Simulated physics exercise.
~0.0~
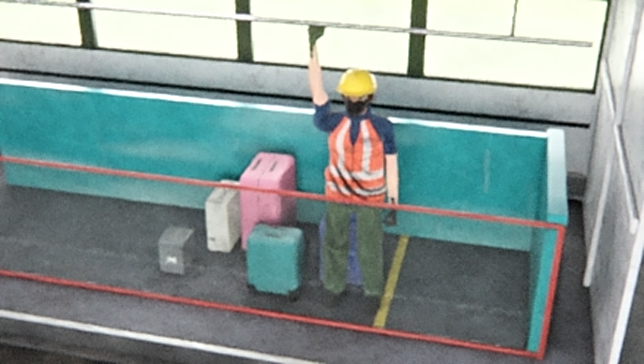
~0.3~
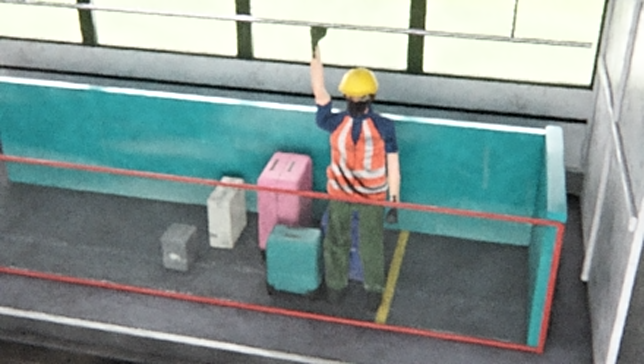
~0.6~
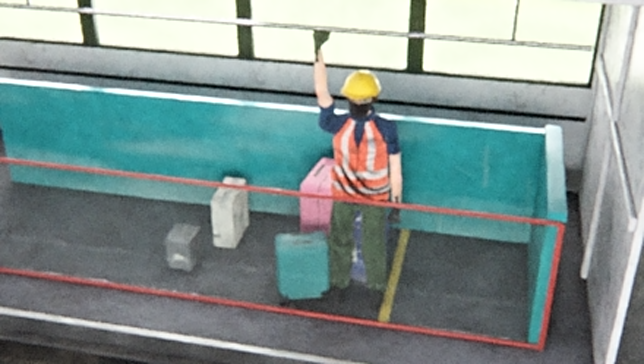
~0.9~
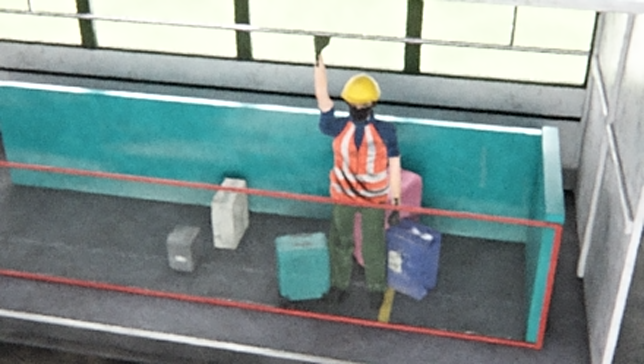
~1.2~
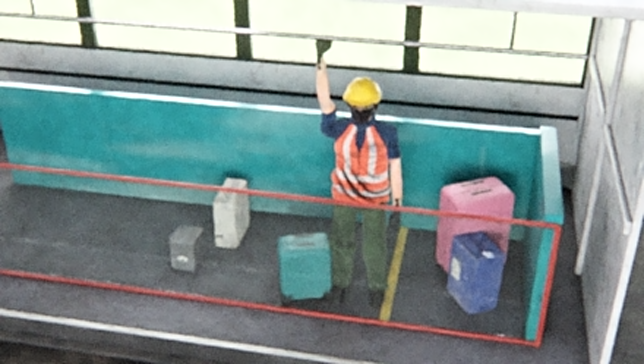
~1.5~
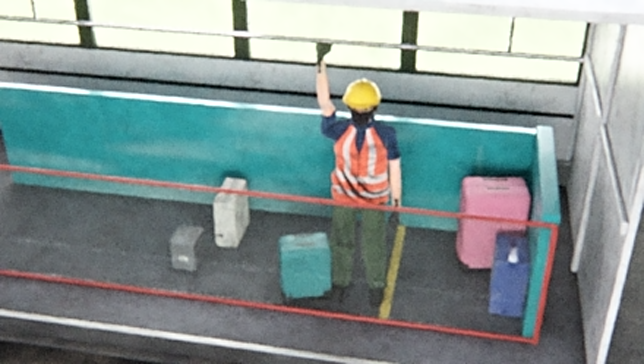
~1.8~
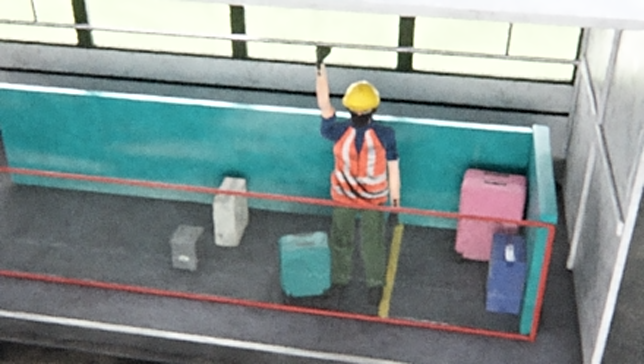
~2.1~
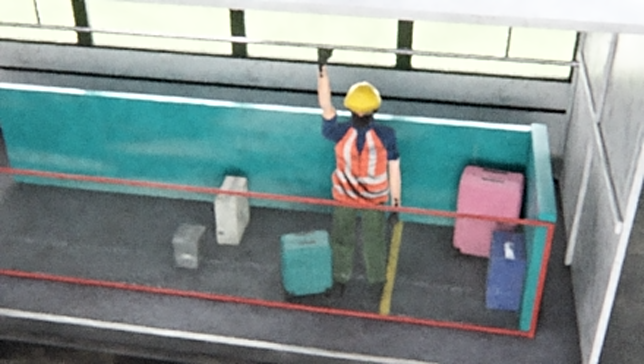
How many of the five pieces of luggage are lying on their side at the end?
None of them are. The pink, blue, teal, white and grey pieces all still stand upright.
